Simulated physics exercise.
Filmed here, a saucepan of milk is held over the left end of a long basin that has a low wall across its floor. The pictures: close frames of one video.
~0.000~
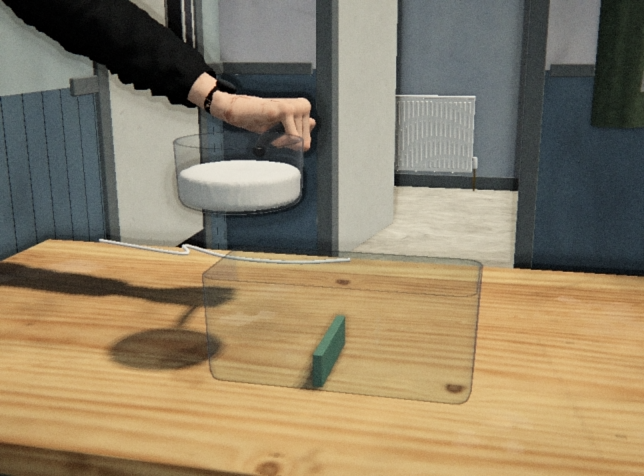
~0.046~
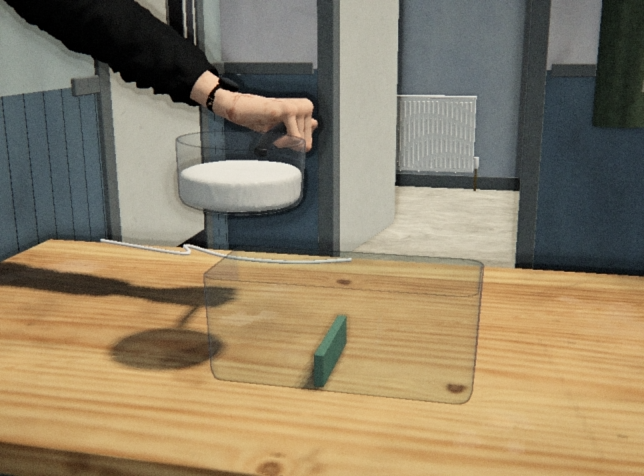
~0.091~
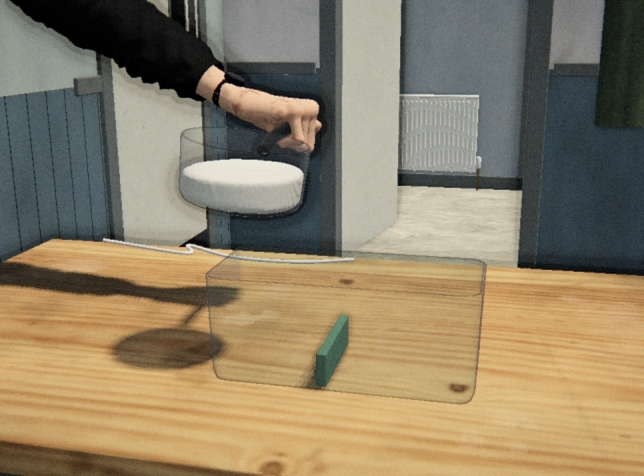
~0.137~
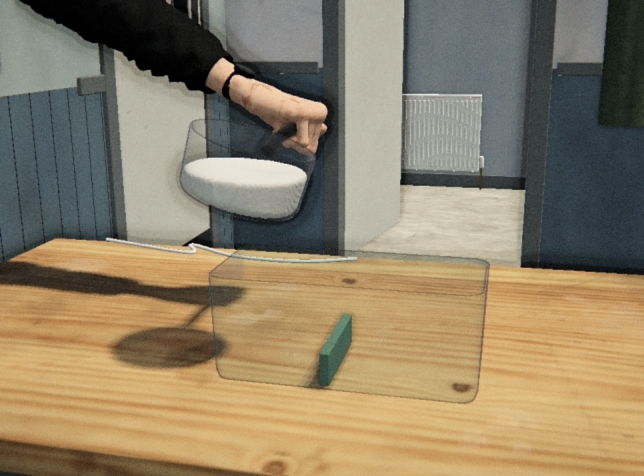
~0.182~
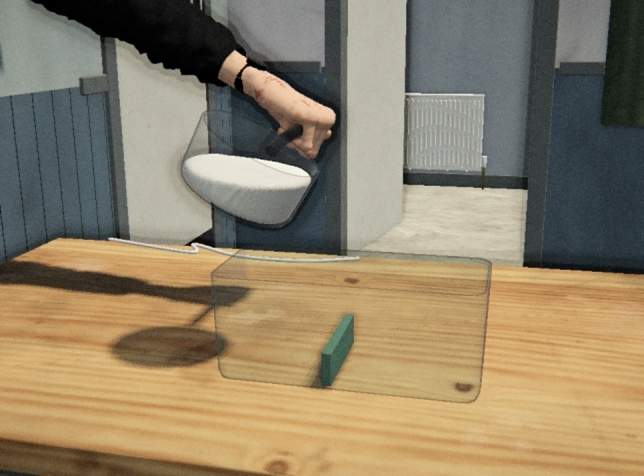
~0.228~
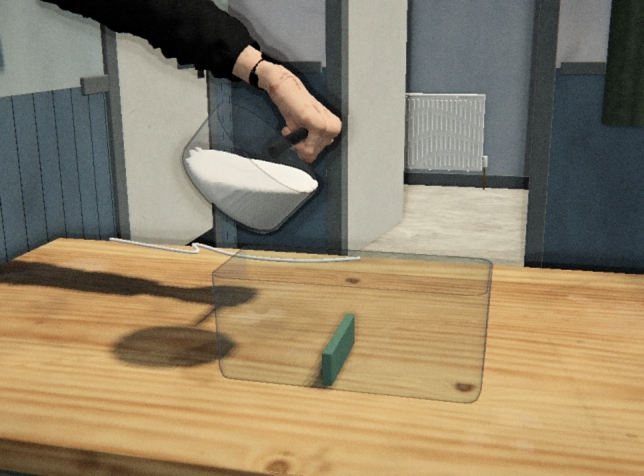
In this clip, a hand holds a clear pan of white milk above the left end of a long transparent basin with a low green wall inside, then steadily tilts the pan toward the right.
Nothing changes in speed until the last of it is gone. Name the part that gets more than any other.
The left-side portion is fullest.
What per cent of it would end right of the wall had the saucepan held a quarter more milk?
I'd say roughly 45 percent.
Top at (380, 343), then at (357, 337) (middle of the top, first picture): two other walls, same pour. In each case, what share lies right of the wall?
About 20 % and 10 %.
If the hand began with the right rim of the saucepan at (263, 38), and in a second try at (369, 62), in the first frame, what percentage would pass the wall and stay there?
You'd get around 15 per cent and then around 80 per cent.
By 0.47 s the tilt is 106° and 18 per cent is still to pour, 32 is left of the wall and 22 right of it.
By 0.64 s the tilt is 110° and 4 per cent is still to pour, 57 is left of the wall and 35 right of it.
By 0.83 s the tilt is 110° and 0 per cent is still to pour, 62 is left of the wall and 36 right of it.
By 1.03 s the tilt is 110° and 0 per cent is still to pour, 62 is left of the wall and 36 right of it.
At rest 62 per cent lies left of the wall, 36 right of it and 2 outside.
